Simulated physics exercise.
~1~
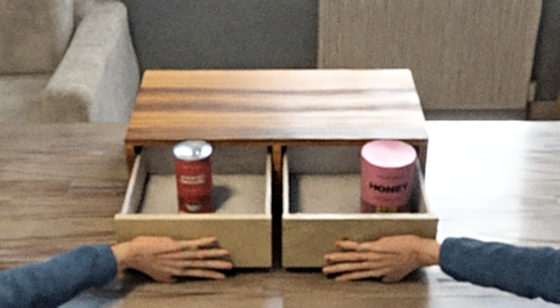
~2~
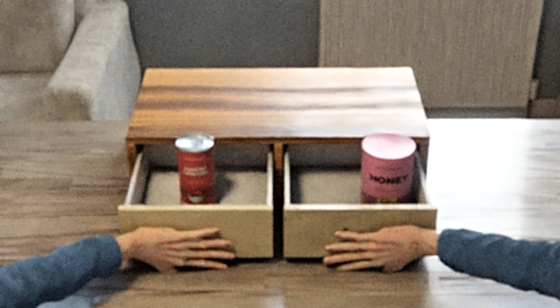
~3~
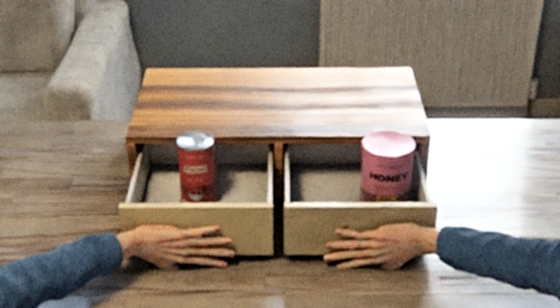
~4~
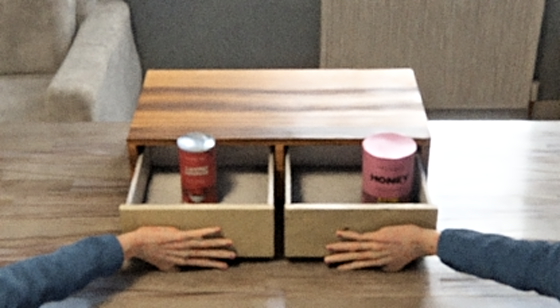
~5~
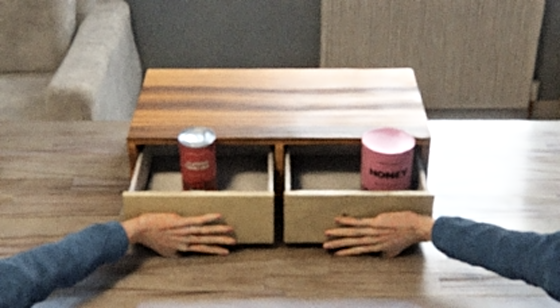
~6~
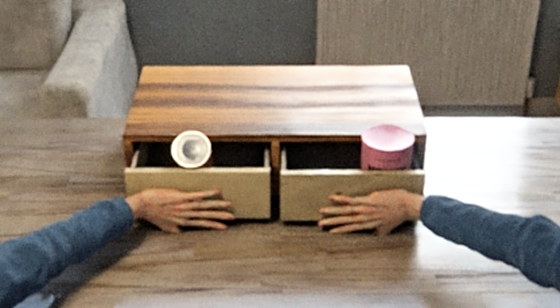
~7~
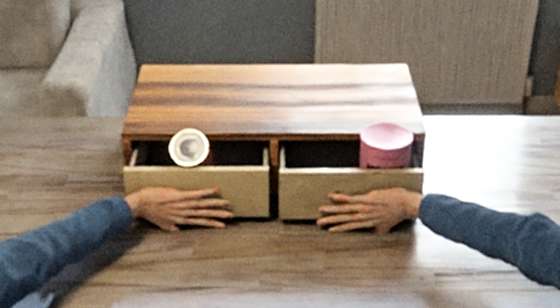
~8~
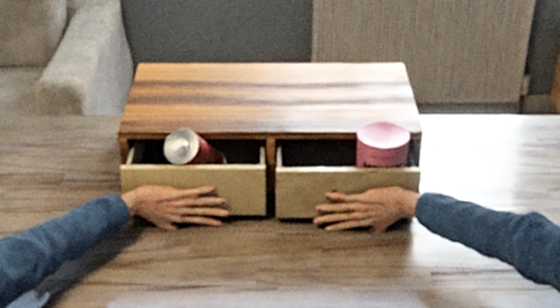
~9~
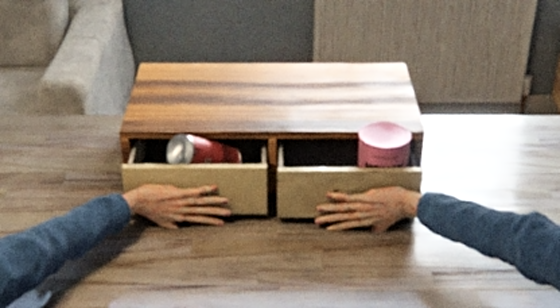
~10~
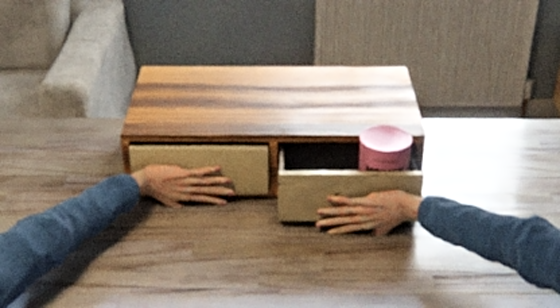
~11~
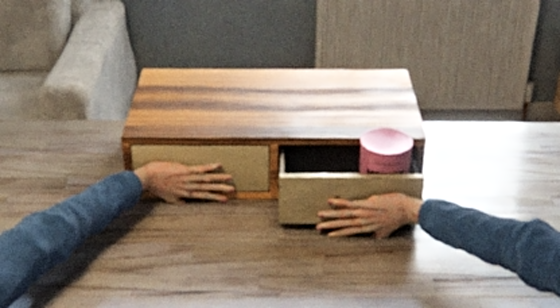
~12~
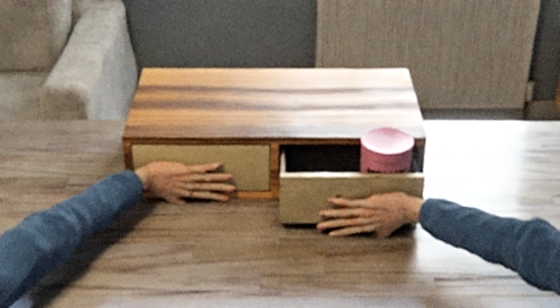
Two hands in blue sleeves rest against the open drawers of a small striped wooden chest on a wooden table, seen from the front and slightly above, with a pale armchair behind. A red tin stands in the left drawer and a pink tub labelled honey in the right. The hands push both drawers inward together until the tin tips forward and the drawers pause partly open. The tin then rolls over to the right onto its side, and the left drawer slides shut over it. The right drawer stays ajar, its pink tub still upright.
